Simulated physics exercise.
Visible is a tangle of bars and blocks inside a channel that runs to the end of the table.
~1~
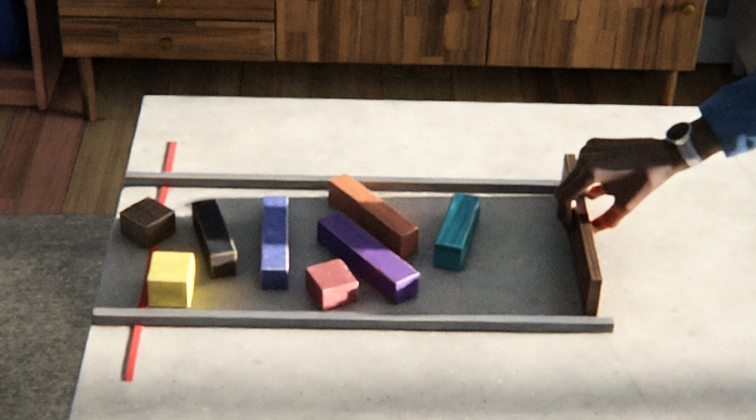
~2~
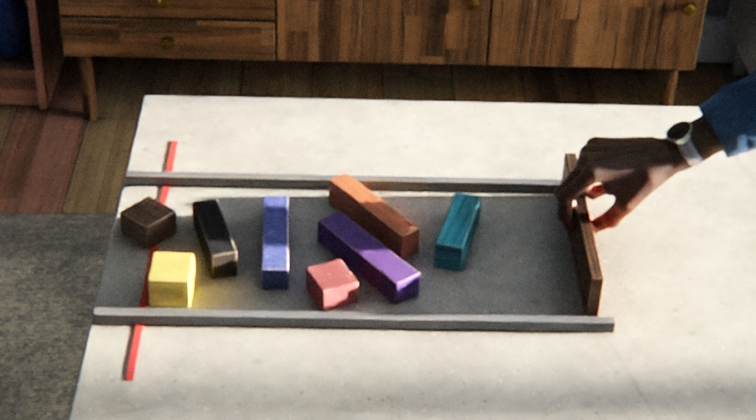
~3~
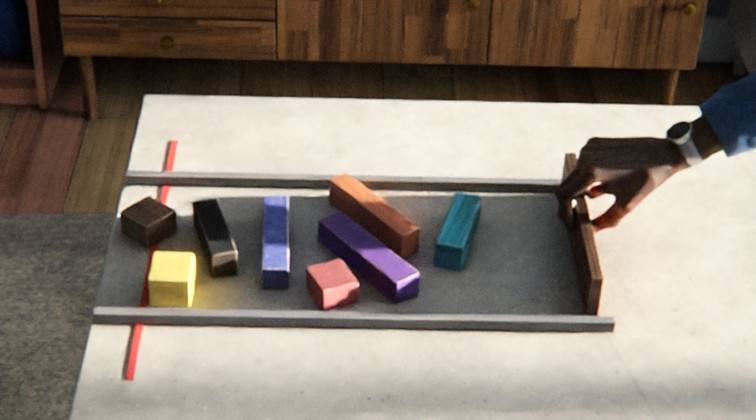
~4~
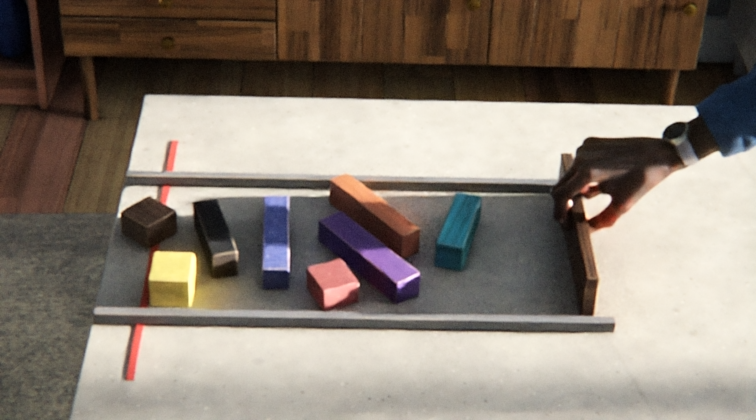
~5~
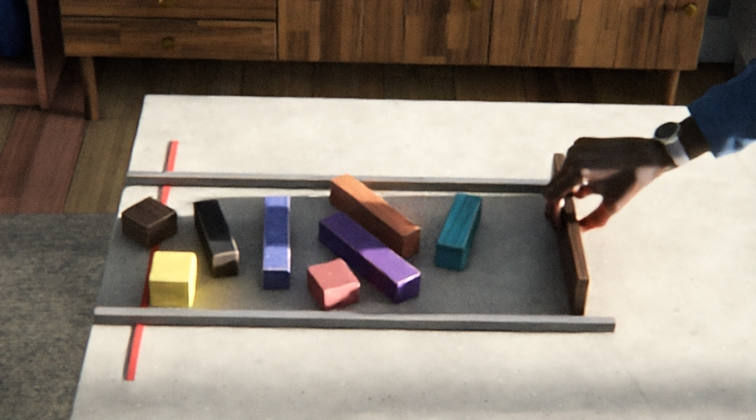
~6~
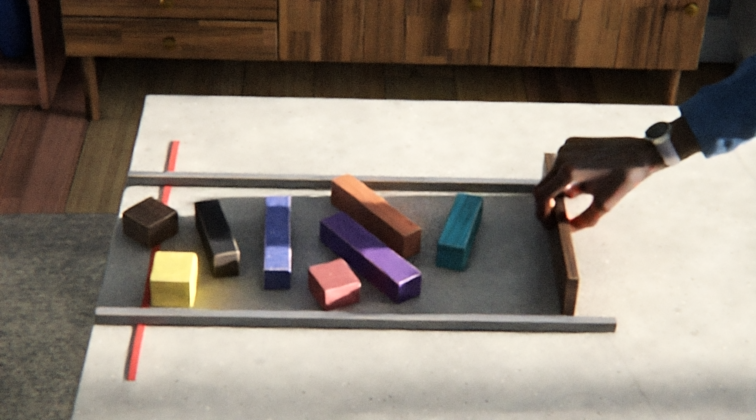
On a pale tabletop, coloured bars and blocks lie scattered in a channel between two grey rails, with red tape across its left part. A hand wearing a watch holds an upright brown board at the right, still at first, then slides it slightly left while the pieces stay put.
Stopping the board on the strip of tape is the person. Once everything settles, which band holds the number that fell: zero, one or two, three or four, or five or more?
Expect a large batch, five at least, to go down.
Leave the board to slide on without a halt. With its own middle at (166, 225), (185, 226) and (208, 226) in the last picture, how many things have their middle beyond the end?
Middles past end - pos 1: 5, pos 2: 4, pos 3: 4.
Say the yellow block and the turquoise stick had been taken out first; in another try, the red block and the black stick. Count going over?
Count of fallen: 4 / 3.
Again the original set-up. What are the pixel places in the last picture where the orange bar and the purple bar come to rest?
The orange bar ends at (123, 207) and the purple bar at (102, 266).
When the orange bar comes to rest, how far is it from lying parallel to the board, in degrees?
Angle: Around 0°.
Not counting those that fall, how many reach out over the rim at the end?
Counting them gives 2.
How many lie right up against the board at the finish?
Number: 2.
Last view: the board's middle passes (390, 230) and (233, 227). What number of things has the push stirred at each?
The number moved is 5 and then 8.
Soon after, none off yet; brown block at rest near (151, 222); yellow block at rest near (174, 280); black stick at rest near (217, 238).
After that, none off yet; brown block tilting a little near (103, 225); yellow block displaced about its own width near (138, 285); black stick displaced about its own width near (146, 240).
In the end, the number that fall off is five or more; gone, red block, blue bar, black stick, yellow block and brown block.
